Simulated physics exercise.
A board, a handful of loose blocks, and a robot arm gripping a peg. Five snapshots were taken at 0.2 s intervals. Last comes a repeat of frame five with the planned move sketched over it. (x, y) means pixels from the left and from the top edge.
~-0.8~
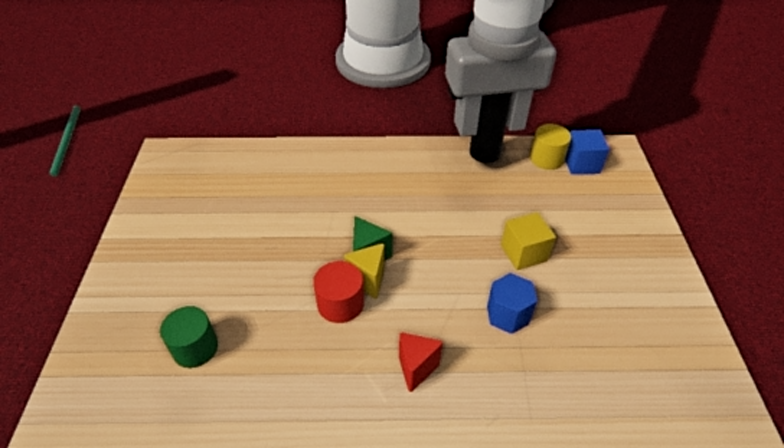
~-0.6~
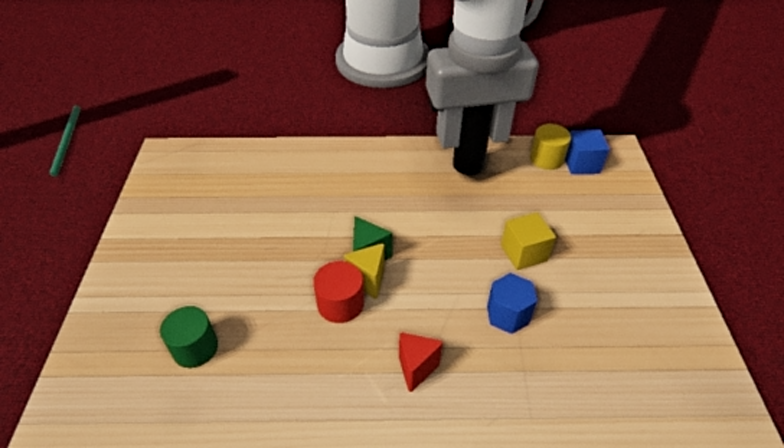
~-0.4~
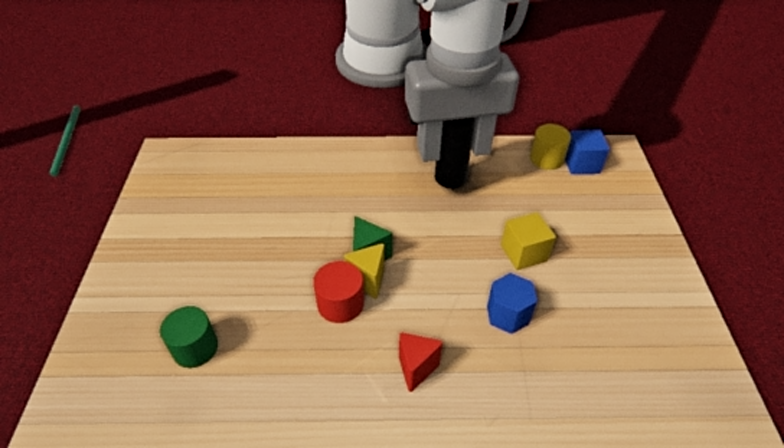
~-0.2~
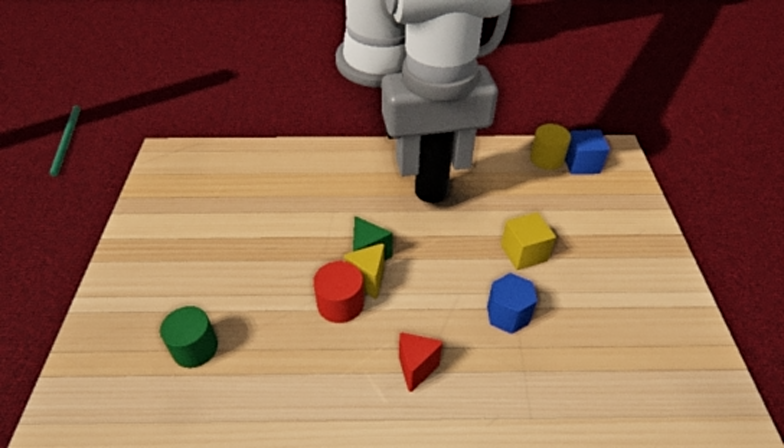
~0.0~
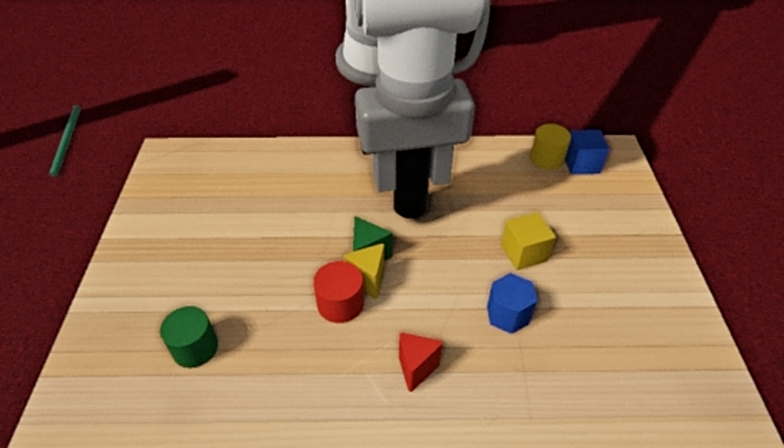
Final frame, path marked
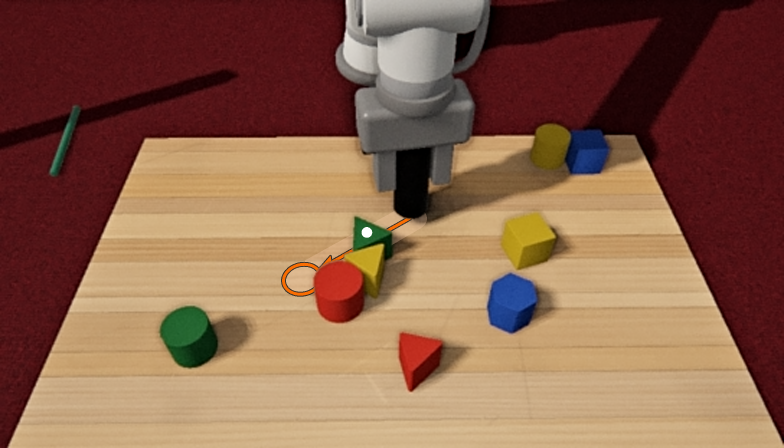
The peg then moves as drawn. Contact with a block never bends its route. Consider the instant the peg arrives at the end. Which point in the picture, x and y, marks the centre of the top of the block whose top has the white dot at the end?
It will end up at (295, 282).
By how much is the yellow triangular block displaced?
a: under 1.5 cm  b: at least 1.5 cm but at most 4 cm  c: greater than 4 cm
I'll go with a - under 1.5 cm.
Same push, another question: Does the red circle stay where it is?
No, that is not what happens.
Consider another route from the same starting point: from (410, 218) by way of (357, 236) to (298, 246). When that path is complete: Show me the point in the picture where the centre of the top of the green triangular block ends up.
The middle of its upper face will lie at (347, 238).
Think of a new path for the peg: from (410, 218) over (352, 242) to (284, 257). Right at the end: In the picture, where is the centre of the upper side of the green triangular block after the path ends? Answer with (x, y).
The middle of its upper face should be somewhere near (334, 246).
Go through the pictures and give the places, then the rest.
The first picture shows lower end of the peg (485, 153), tops of blocks, red circle (338, 280), green triangular block (367, 232), yellow triangular block (368, 258).
The second picture shows peg (468, 165), blocks as before.
The third picture shows peg (451, 178), blocks as before.
The fourth picture shows peg (431, 192), blocks as before.
The fifth picture shows peg (410, 207), red circle (338, 280), green triangular block (367, 232), yellow triangular block (368, 258).
The drawn path runs from (410, 218) to (302, 279); the dot is on the green triangular block.
What follows on the original path. One third of the way, peg (376, 226); green triangular block (363, 235).
Two thirds of the way, peg (339, 246); red circle (332, 290); green triangular block (324, 257).
At the end, peg (300, 268); red circle (332, 294); green triangular block (295, 282), turned 35° anticlockwise; yellow triangular block not moved.
